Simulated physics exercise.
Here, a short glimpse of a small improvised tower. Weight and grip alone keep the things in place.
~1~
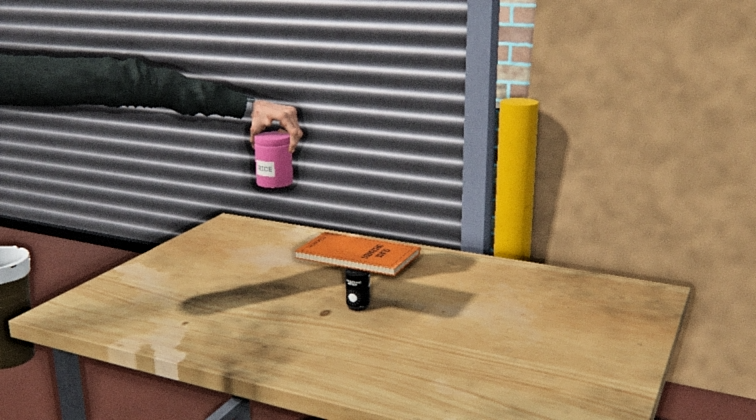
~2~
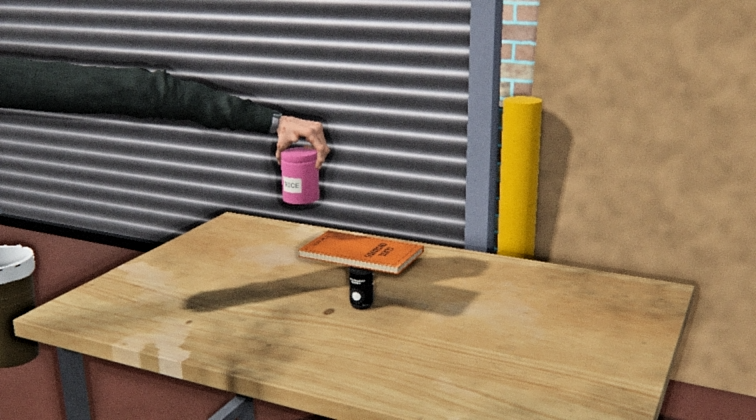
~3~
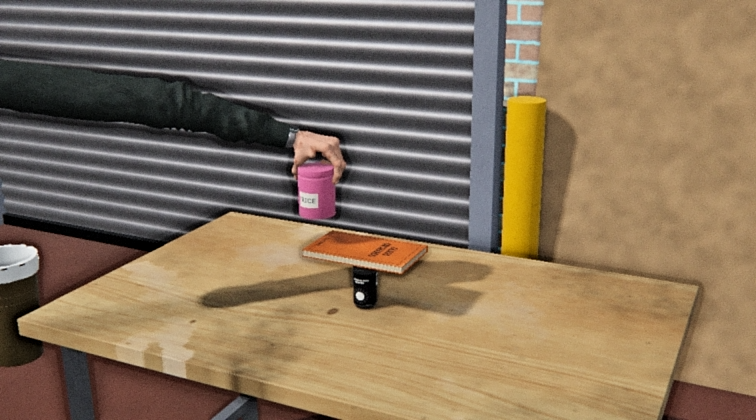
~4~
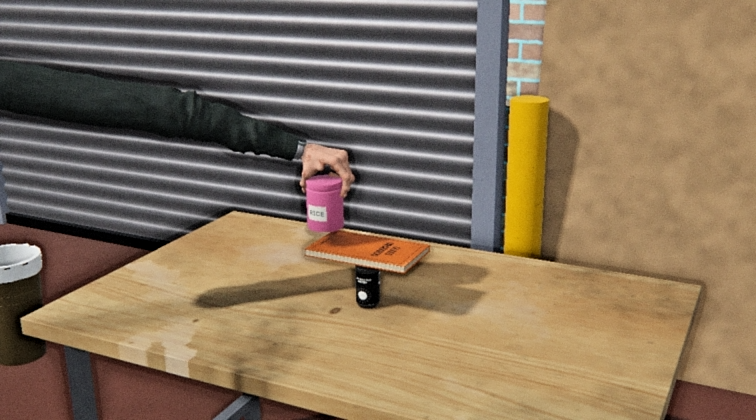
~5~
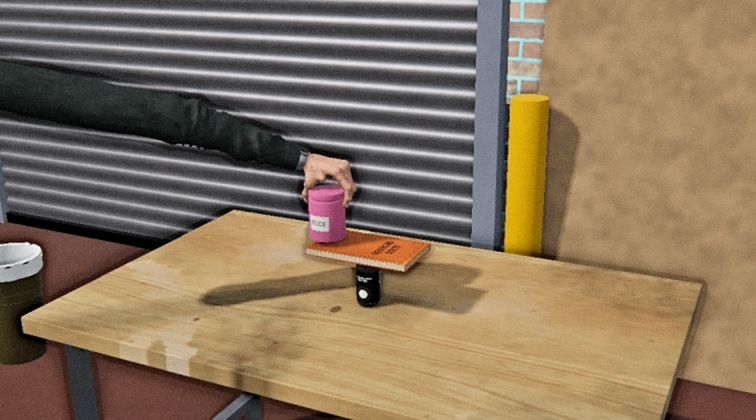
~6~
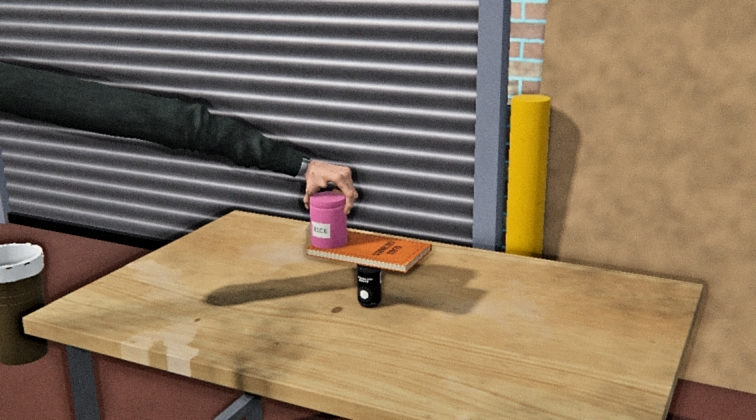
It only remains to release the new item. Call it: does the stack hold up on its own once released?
Does not hold.
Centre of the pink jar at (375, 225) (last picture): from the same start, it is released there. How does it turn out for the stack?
After that, it remains intact.
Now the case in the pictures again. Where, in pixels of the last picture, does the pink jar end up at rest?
Look around (288, 280) in the final frame.
Then, 0.40 s on from there, pink jar now fallen; orange book turned 65° from how it was put.
Then, 0.50 s on from there, orange book on its side.
Then, 0.80 s on from there, orange book now fallen.
In the end, fallen, pink jar and orange book; black can unmoved. At the end, from the last picture's camera, pink jar near (288, 280). The stack gives way.
